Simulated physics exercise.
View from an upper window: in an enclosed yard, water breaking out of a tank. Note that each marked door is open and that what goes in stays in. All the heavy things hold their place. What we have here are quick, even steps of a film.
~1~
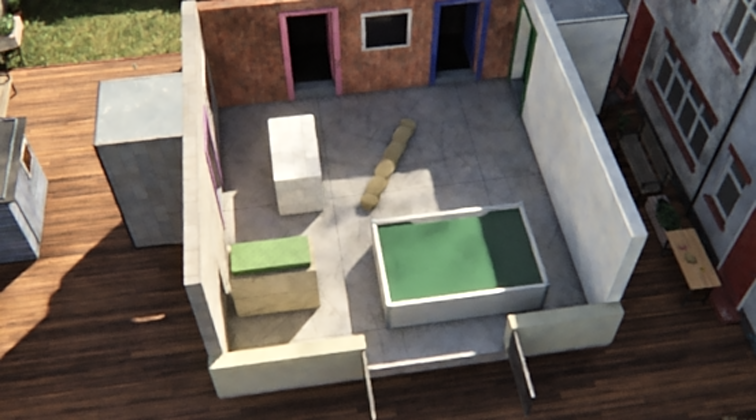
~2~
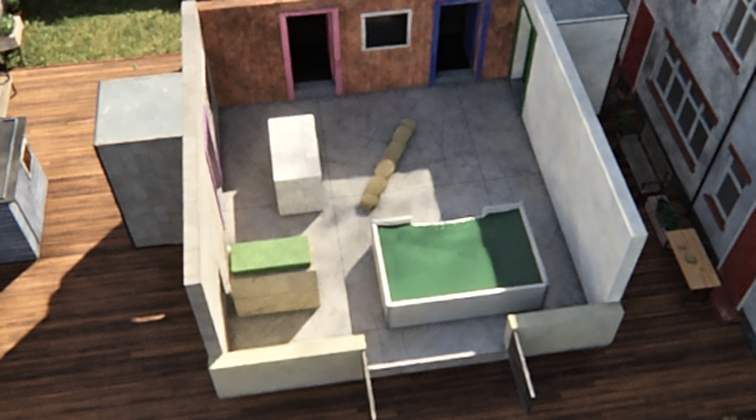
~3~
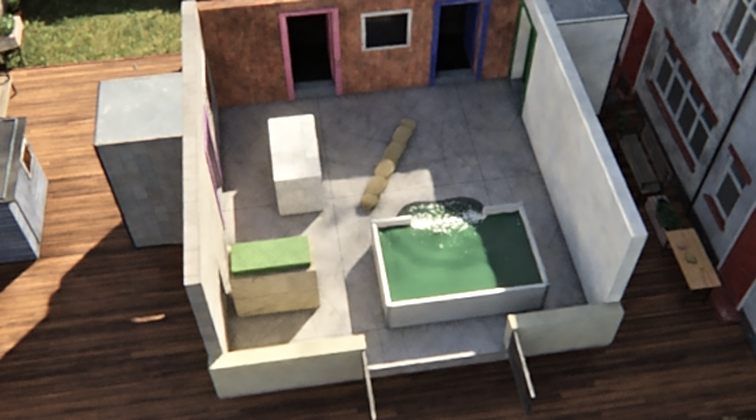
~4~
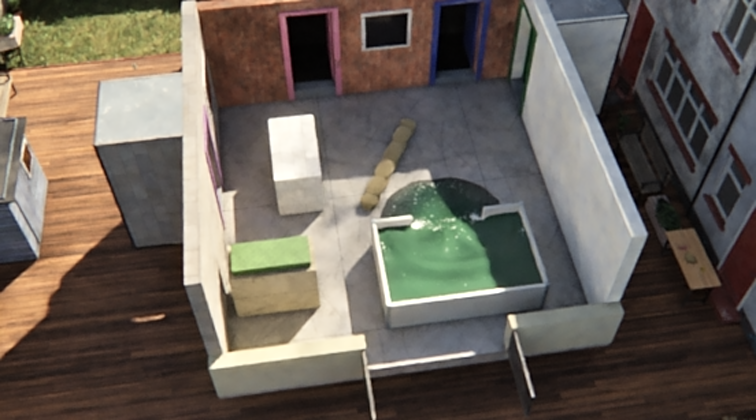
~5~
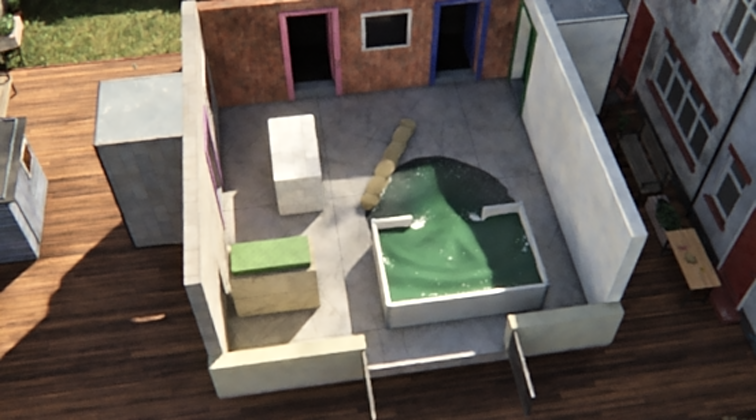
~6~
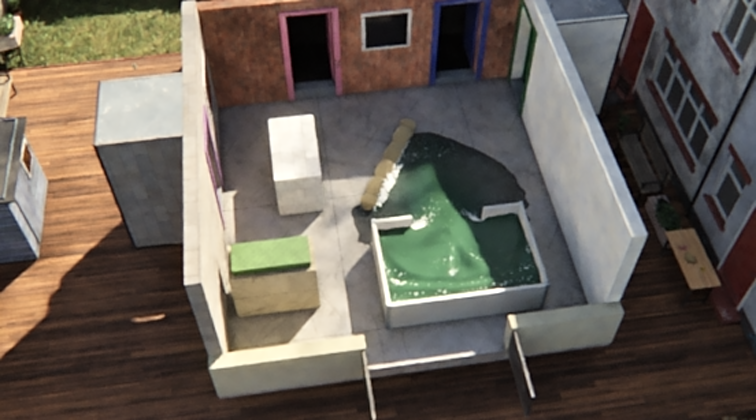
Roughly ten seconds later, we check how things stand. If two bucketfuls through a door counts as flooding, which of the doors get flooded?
The purple door does not get flooded; the green door gets flooded; the pink door does not get flooded; the blue door gets flooded.
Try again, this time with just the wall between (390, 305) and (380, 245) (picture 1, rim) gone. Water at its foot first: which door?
I'd name the purple one.
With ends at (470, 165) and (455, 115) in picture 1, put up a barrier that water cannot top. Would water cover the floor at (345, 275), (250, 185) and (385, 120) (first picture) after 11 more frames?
Taking the points in order, they are high and dry, high and dry and inundated.
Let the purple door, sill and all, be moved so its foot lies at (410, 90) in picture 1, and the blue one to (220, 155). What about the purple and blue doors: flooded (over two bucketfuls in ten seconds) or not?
My reading: Purple door is over; blue door keeps below it.
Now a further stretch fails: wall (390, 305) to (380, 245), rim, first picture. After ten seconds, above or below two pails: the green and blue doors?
Note - green door: Short of the mark, blue door: Short of the mark.
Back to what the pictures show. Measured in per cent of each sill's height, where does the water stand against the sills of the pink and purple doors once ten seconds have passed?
About 10 %, then 50 %.
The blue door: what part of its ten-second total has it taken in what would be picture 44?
That comes out to 95 per cent by my count.
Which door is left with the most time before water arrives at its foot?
Looks like the one in purple.
A moment on, water covers 30 % of the floor; the purple door not reached, the green door not reached, the pink door not reached, the blue door wet at the sill, nothing in.
Next, water covers 45 % of the floor; the purple door not reached, the green door wet at the sill, nothing in, the pink door not reached, the blue door over two buckets in.
Then, water covers 45 % of the floor; the purple door not reached, the green door far over two buckets in, the pink door wet at the sill, nothing in, the blue door far over two buckets in.
Later, water covers 75 % of the floor; the purple door not reached, the green door far over two buckets in, the pink door wet at the sill, nothing in, the blue door far over two buckets in.
In the end, water covers 90 % of the floor; the purple door wet at the sill, nothing in, the green door far over two buckets in, the pink door wet at the sill, nothing in, the blue door far over two buckets in.
